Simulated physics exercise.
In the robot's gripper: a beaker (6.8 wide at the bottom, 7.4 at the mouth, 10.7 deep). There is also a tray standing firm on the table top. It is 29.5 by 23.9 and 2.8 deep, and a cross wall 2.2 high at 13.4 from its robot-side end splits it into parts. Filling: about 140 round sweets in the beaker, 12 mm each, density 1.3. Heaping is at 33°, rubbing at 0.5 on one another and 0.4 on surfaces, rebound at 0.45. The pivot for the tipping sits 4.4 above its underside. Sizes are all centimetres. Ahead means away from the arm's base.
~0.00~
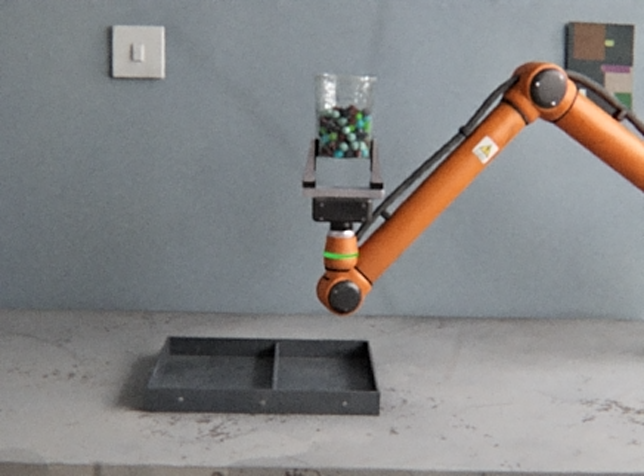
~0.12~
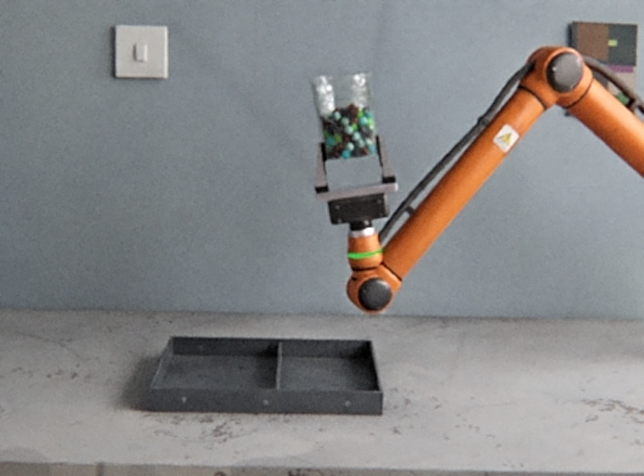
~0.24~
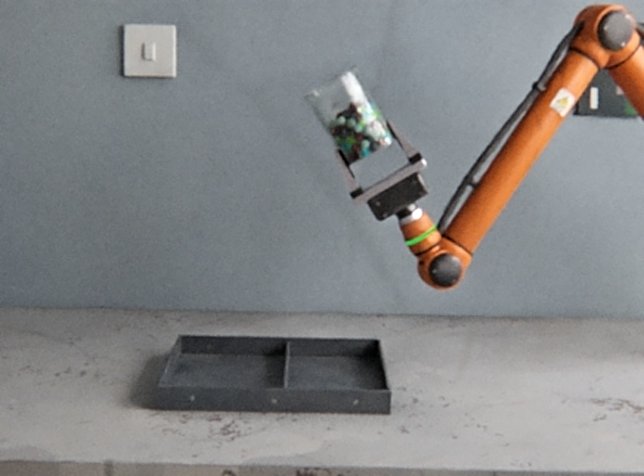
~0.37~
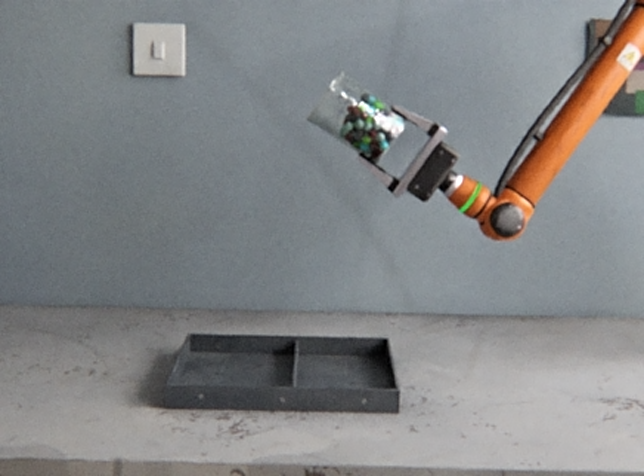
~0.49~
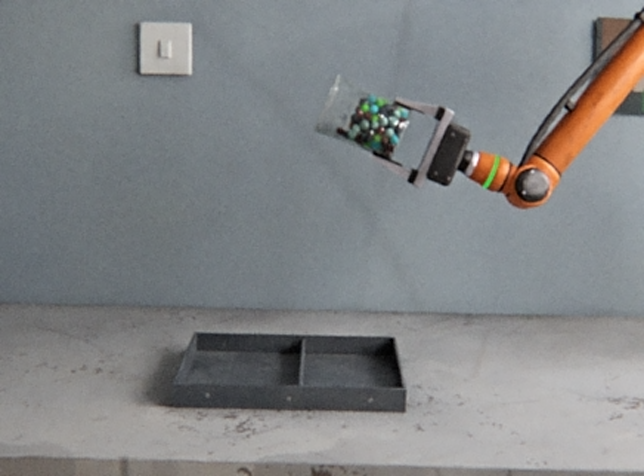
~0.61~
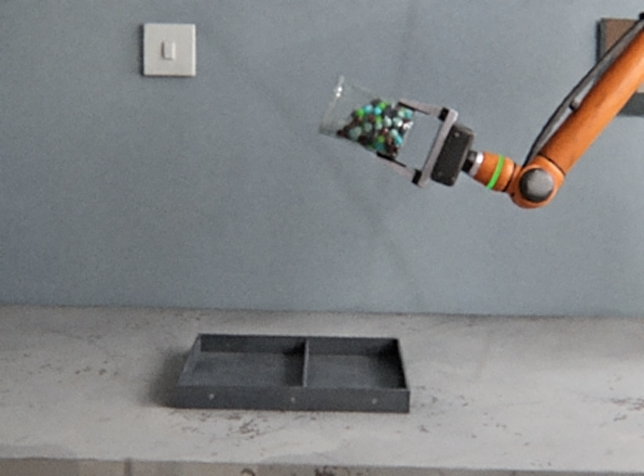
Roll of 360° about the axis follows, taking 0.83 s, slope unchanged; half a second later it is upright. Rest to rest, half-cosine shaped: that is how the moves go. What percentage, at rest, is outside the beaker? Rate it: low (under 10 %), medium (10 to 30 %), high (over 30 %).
Rating: Low.
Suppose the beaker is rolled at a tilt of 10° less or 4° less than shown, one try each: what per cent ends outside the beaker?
About 0 and 0 per cent.
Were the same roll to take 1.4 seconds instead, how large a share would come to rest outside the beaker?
You'd be looking at some 0 per cent.
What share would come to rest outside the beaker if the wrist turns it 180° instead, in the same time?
Roughly 0 percent, then.
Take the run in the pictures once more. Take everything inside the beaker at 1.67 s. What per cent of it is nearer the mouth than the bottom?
Roughly 30 per cent.
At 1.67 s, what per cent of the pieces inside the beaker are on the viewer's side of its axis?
Share noted: Close to 60 per cent.
After 1.14 s, tipped 69°, highest piece 39 above the table; 139 in the beaker.
After 1.67 s, tipped 38°, highest piece 39 above the table; 139 in the beaker.
After 2.14 s, upright, highest piece 40 above the table; 139 in the beaker.
After 2.84 s, upright, highest piece 40 above the table; 139 in the beaker.
In the end, 139 in the beaker. That is 0 % outside the beaker.
